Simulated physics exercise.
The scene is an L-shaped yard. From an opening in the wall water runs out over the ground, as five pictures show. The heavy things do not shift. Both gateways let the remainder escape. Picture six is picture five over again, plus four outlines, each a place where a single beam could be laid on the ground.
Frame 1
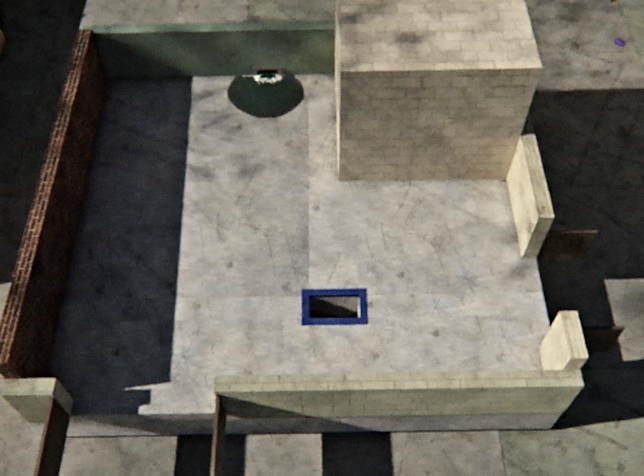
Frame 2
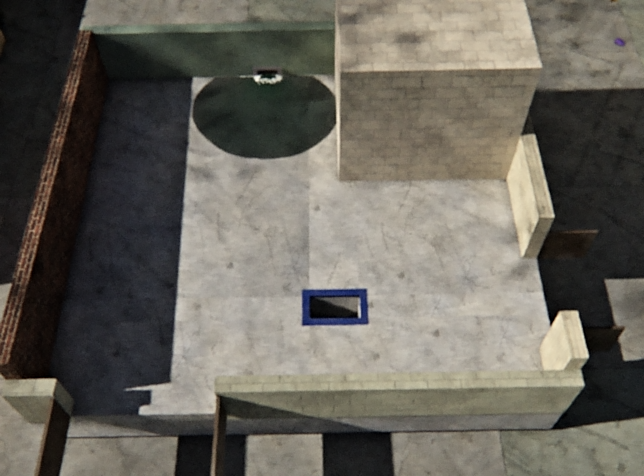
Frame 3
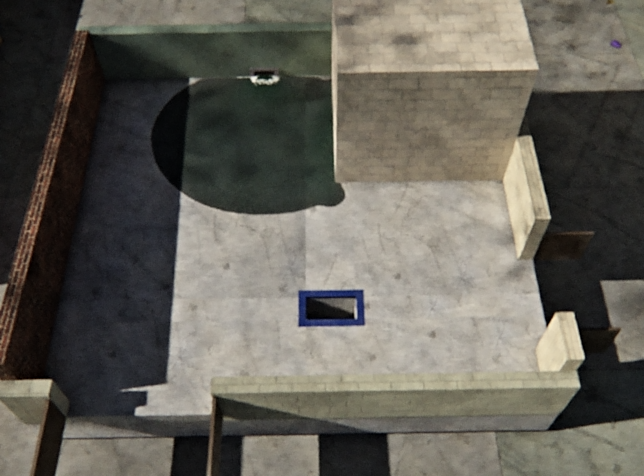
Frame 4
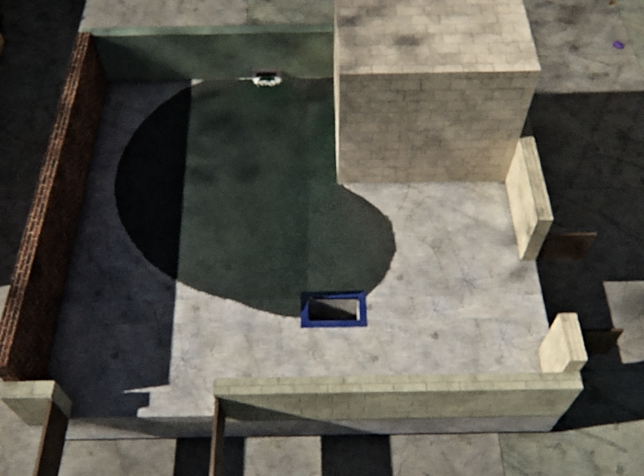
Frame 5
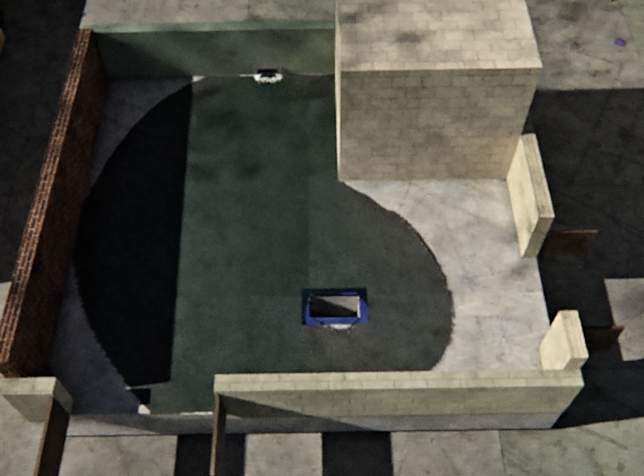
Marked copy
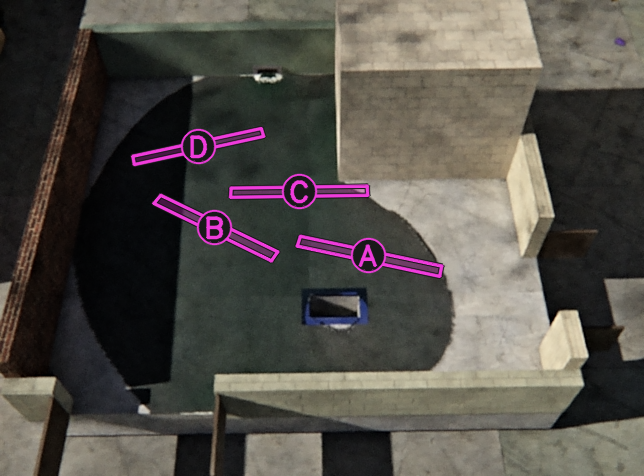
Dark green water spreads across the pale floor of an L-shaped walled yard, seen from high above at a slant. A brick wall stands at left, a big pale block fills the upper right, and a blue-rimmed gully sits below the centre. From a small white outfall at the back wall, the water widens in a rounded sheet, rounds the block's corner, reaches the gully and surrounds it, while the view barely shifts.
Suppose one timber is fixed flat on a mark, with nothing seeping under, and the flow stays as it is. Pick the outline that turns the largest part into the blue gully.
Choose B.
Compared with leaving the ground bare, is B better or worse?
Better.
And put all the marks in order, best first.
Best to worst: B, D, A, C.
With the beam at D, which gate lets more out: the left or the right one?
The left gate.
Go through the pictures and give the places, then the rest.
Outfall at (267, 72); blue gully at (334, 307); open gate at (530, 301); open gate at (148, 399); water covers 3 % of the ground and shows as far out as (269, 113); blue gully still dry.
Water covers 11 % of the ground and shows as far out as (229, 151); blue gully still dry.
Water covers 22 % of the ground and shows as far out as (238, 211); blue gully still dry.
Water covers 42 % of the ground and shows as far out as (295, 307); blue gully still dry.
Water covers 64 % of the ground and shows as far out as (426, 348); blue gully taking water.
On the marked copy, A from (298, 241) to (440, 271); B from (157, 199) to (274, 256); C from (230, 192) to (367, 190); D from (133, 160) to (262, 132).
If A is chosen, about 16 % of the stream runs into the blue gully, about 83 % out by the gates.
If B is chosen, about 45 % of the stream runs into the blue gully, about 55 % out by the gates.
If C is chosen, about 3 % of the stream runs into the blue gully, about 93 % out by the gates.
If D is chosen, about 28 % of the stream runs into the blue gully, about 71 % out by the gates.
